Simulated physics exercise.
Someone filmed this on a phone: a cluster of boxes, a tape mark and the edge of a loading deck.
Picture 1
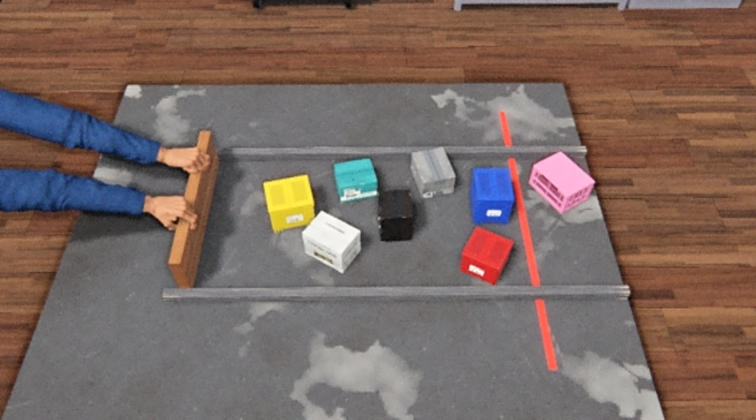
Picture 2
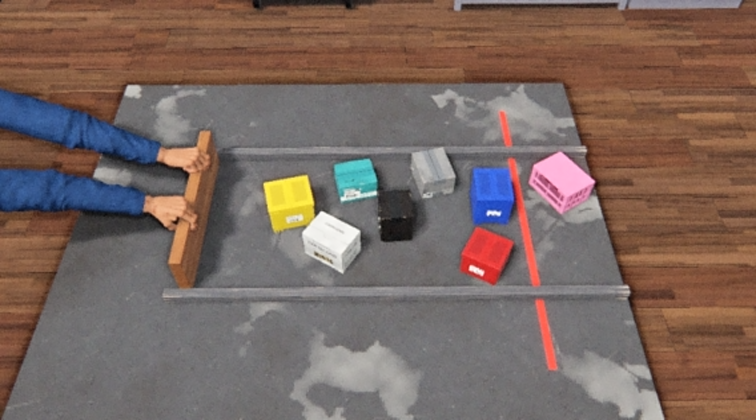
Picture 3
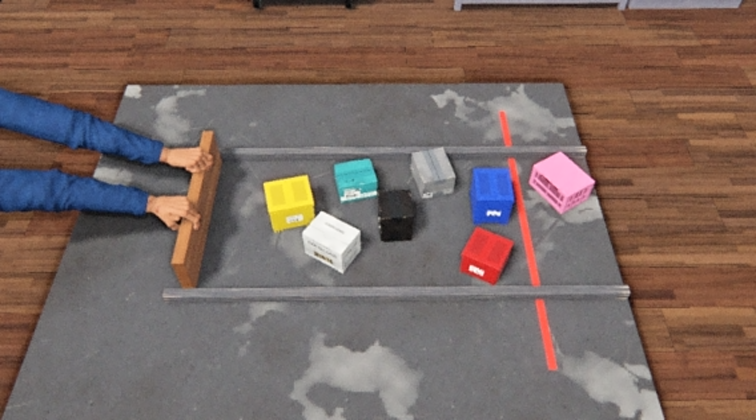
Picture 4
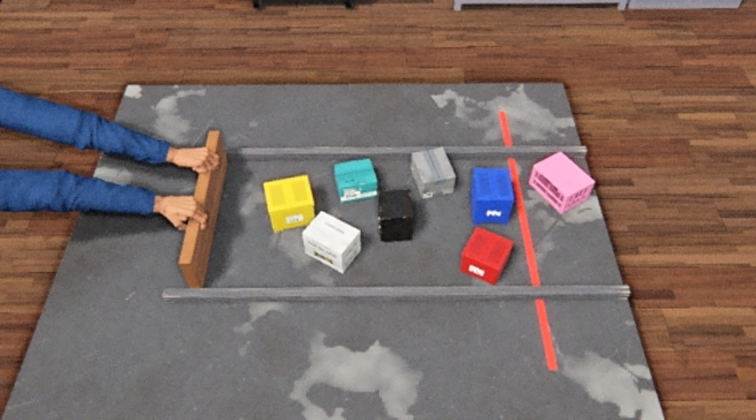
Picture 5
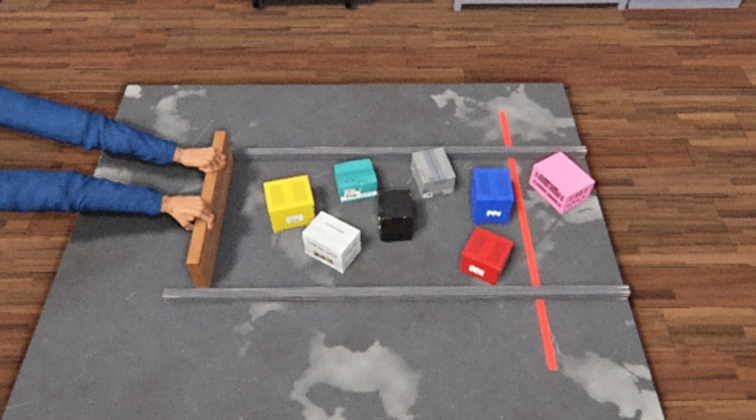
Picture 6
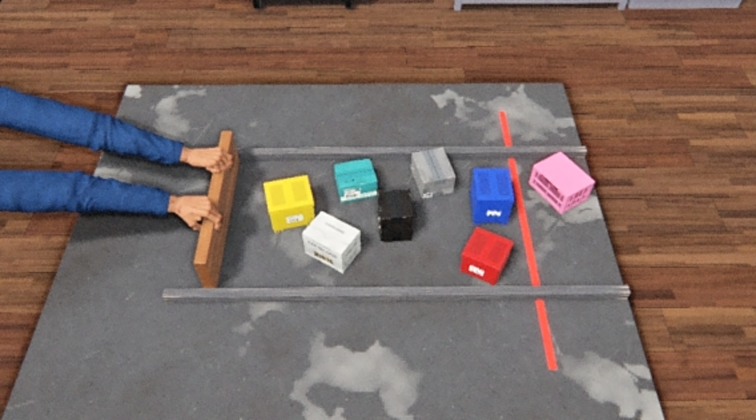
At first, two hands hold a wooden plank upright at the left of a grey deck, with colourful boxes scattered between two rails and a pink crate beyond the red tape. The hands then slide the plank slightly right, still short of the boxes, which stay still.
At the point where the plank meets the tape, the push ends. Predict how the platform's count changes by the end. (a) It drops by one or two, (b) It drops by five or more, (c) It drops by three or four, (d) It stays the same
a, it drops by one or two.
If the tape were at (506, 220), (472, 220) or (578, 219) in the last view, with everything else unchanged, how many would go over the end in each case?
The three tries give 0, 0 and 5.
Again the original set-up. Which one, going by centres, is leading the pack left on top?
That would be the blue tote.
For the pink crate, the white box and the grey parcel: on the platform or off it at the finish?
Pink crate: Gone; white box: Still aboard; grey parcel: Still aboard.
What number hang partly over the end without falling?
The figure is 2.
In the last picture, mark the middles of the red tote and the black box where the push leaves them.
The first sits around (603, 260), while the other sits around (589, 221).
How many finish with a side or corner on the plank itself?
3 of them.
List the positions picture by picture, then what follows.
Pink crate (561, 182); blue tote (491, 197); red tote (486, 257); plank (197, 207); tape (524, 219), in the first frame.
Blue tote (491, 197); plank (197, 207), in the second frame.
Red tote (486, 257); black box (395, 216), in the third frame.
Pink crate (561, 182); turquoise parcel (356, 181), in the fourth frame.
Blue tote (491, 197); grey parcel (433, 173), in the fifth frame.
Pink crate (561, 182); blue tote (491, 197); red tote (486, 257); plank (219, 207); tape (524, 219), in the sixth frame.
Early on, none off yet; pink crate at rest near (561, 182); blue tote at rest near (491, 197); red tote at rest near (486, 257).
Finally, the number that fall off is one or two; lost, pink crate.
